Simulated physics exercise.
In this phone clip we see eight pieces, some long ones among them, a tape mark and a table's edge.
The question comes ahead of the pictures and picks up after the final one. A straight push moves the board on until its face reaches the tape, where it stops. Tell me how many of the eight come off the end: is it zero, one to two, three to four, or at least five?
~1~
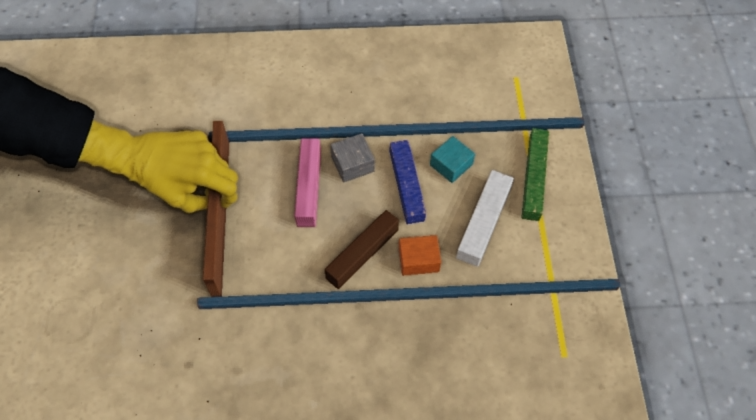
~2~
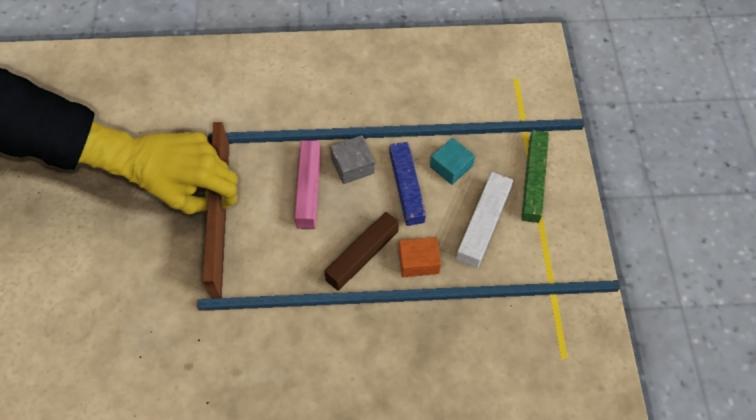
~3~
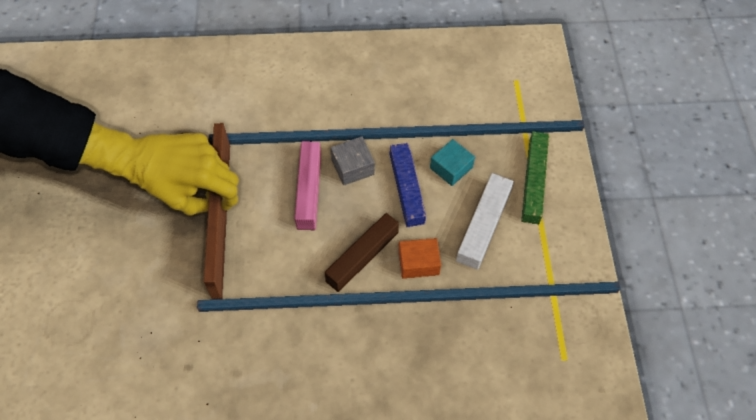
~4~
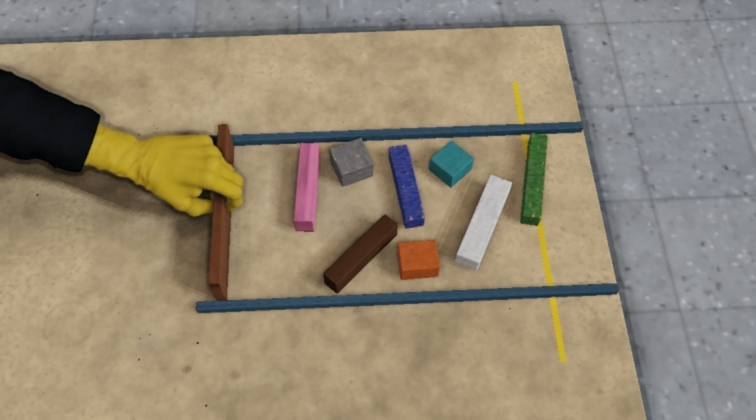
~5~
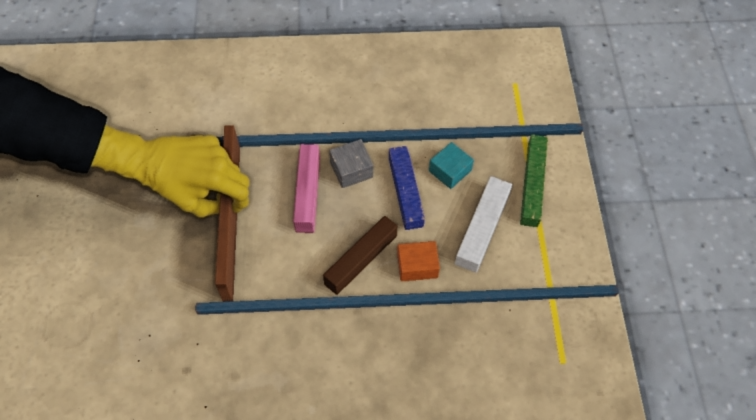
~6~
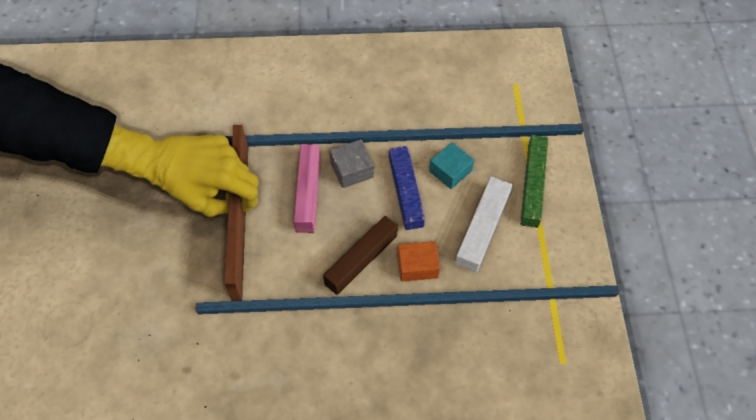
It is three to four.
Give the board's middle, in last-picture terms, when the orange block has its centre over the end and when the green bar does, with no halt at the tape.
Approx. (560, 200) for the first, approx. (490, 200) for the second.
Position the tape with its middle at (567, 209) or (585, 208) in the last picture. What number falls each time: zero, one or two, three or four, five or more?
The counts, in order, are five or over and 5 or more.
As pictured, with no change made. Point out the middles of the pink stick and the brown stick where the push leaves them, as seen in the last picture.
Taking them in turn, first comes (543, 178), then (566, 244).
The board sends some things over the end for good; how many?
Count of fallen: 3.
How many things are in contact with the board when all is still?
My count gives 2.
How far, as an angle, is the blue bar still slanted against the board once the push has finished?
Angle: Roughly 20 degrees.
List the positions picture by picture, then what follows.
The first picture shows green bar (536, 174); white bar (485, 217); turquoise block (452, 159); board (217, 206); tape (538, 203).
The second picture shows white bar (485, 219); orange block (419, 257).
The third picture shows turquoise block (452, 162); blue bar (407, 184).
The fourth picture shows green bar (534, 178); grey block (352, 162).
The fifth picture shows white bar (484, 224); pink stick (307, 188).
The sixth picture shows green bar (535, 180); white bar (484, 224); turquoise block (452, 166); board (238, 210); tape (537, 210).
Soon after, none off yet; green bar at rest near (535, 180); white bar at rest near (484, 224); turquoise block at rest near (452, 166).
After that, none off yet; green bar at rest near (536, 181); white bar displaced a little near (503, 227); turquoise block displaced well along near (506, 164).
And then, none off yet; green bar displaced about its own width near (604, 192); white bar displaced about its own width near (577, 229); turquoise block displaced well along near (581, 169).
In the end, the number that fall off is three or four; gone, turquoise block, white bar and green bar.
